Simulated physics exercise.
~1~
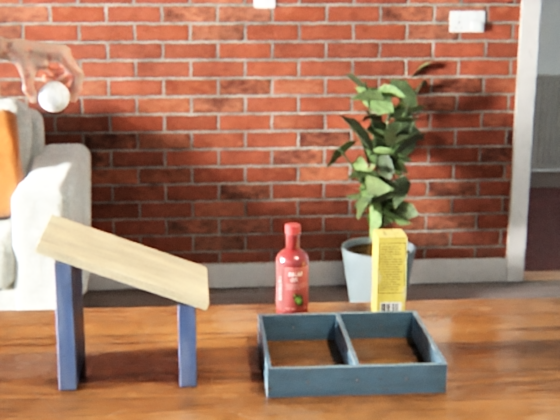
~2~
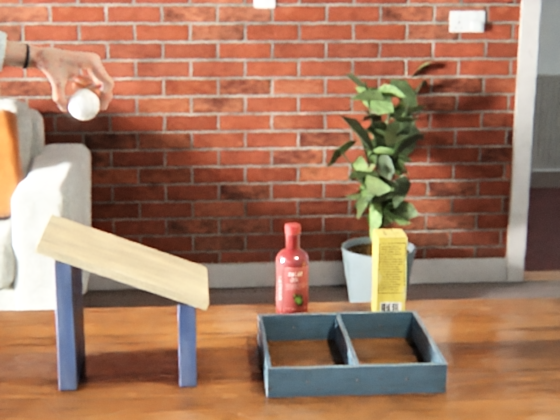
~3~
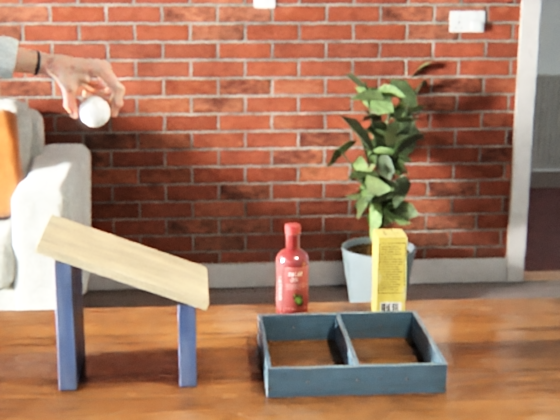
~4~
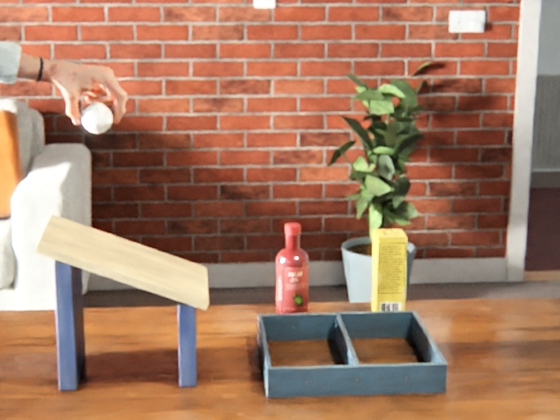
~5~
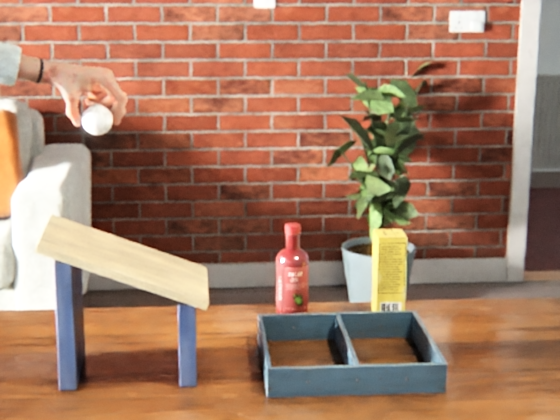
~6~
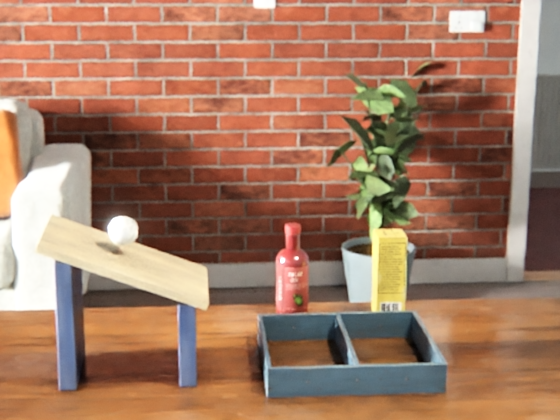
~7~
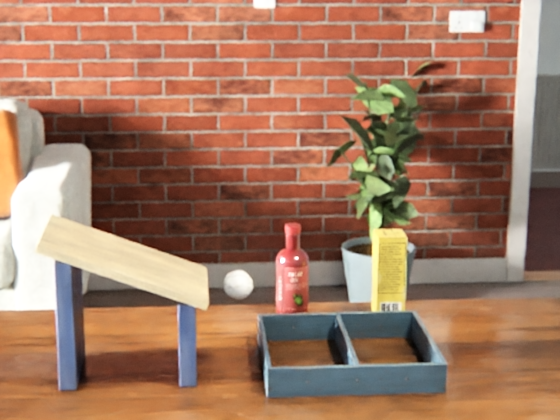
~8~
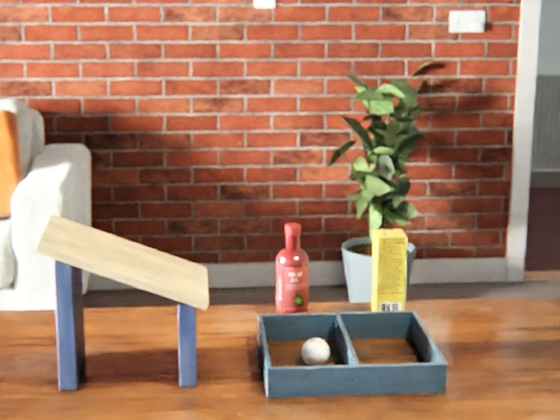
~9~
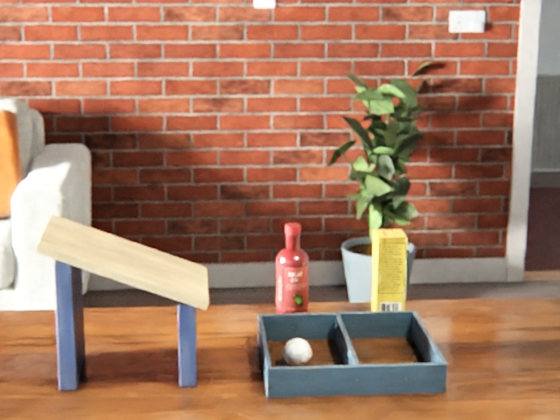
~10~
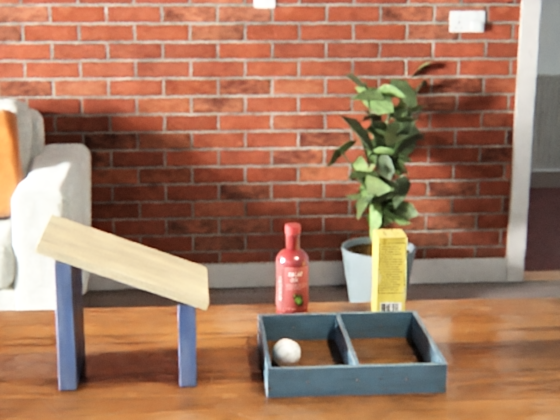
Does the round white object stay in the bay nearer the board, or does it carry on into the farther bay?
It stays in the bay nearer the board. After coming down close to the divider, it moves back to the left within that same bay.
